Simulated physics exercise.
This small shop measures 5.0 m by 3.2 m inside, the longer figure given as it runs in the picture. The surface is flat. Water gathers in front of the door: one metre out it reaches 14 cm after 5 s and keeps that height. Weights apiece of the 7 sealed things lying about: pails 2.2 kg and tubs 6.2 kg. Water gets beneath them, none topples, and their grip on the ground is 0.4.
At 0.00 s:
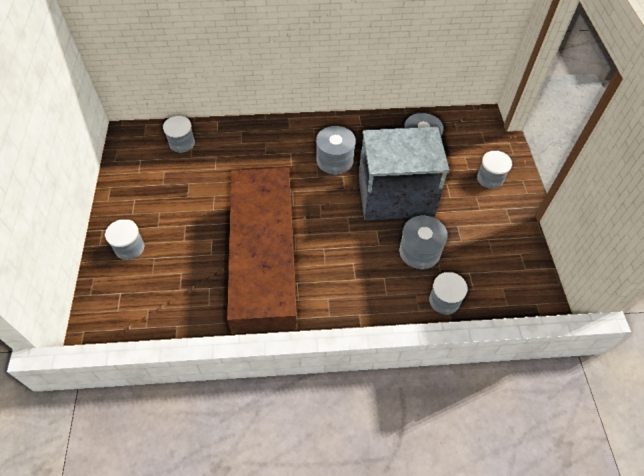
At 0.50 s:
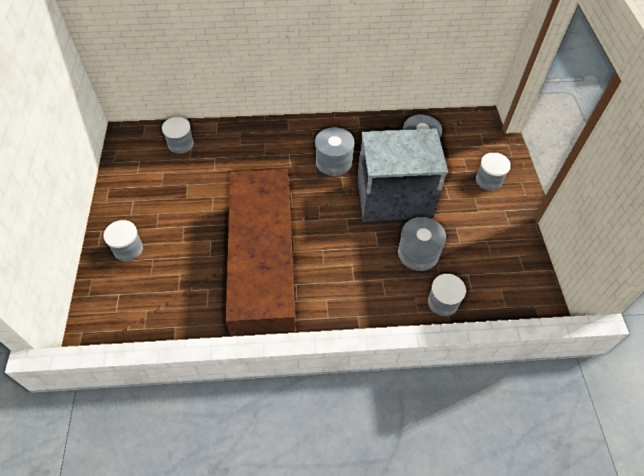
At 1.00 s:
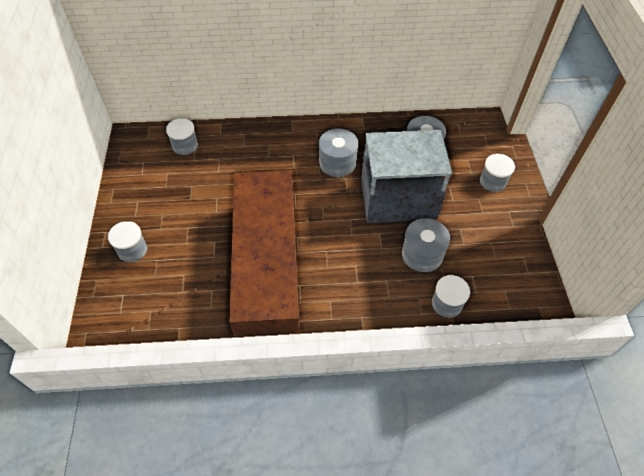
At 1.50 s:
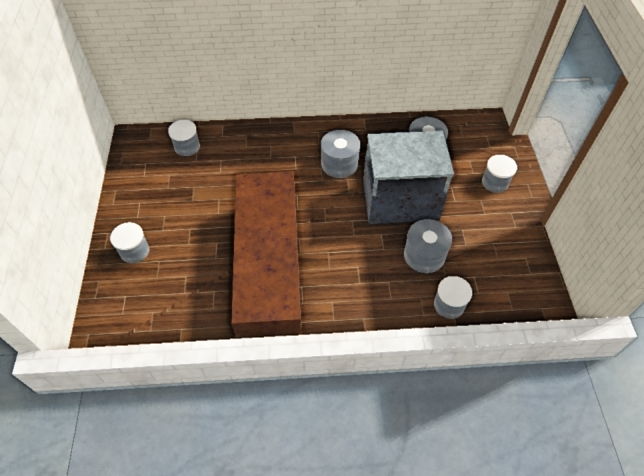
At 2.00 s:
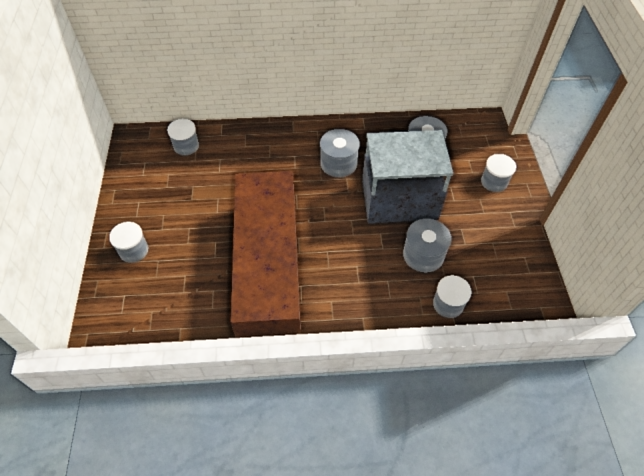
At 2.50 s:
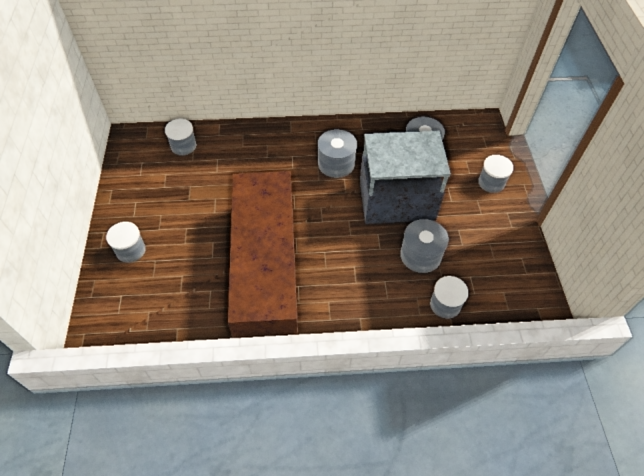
In a small shop with a dark wood floor, the pails and tubs stayed put around a rusty-brown block and a grey table, while the ground outside turned from beige to bluish grey.
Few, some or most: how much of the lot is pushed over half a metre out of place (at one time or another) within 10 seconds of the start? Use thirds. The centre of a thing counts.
Share: Two thirds or above.
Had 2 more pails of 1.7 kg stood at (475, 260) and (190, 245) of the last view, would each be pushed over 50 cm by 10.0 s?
In turn: Past it, under.
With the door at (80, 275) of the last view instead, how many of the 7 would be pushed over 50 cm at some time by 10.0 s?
Then 2.
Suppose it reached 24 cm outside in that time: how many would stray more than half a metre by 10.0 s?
In that case 7 of them.
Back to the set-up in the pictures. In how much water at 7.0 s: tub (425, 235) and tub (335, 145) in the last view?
Roughly 2 and 3 cm.
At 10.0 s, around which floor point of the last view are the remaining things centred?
Around (225, 235).
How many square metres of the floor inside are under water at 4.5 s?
Some 2.5 m2.
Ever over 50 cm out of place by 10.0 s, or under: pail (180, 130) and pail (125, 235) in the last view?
In that order: More, under.
After 3.5 s 0 of 7 are over 50 cm from their spots; 0 afloat.
After 4.5 s 1 of 7 are over 50 cm from their spots; 1 afloat.
After 7.0 s 2 of 7 are over 50 cm from their spots; 2 afloat.
After 10.0 s 6 of 7 are over 50 cm from their spots, and 6 have been at some point; 4 afloat.
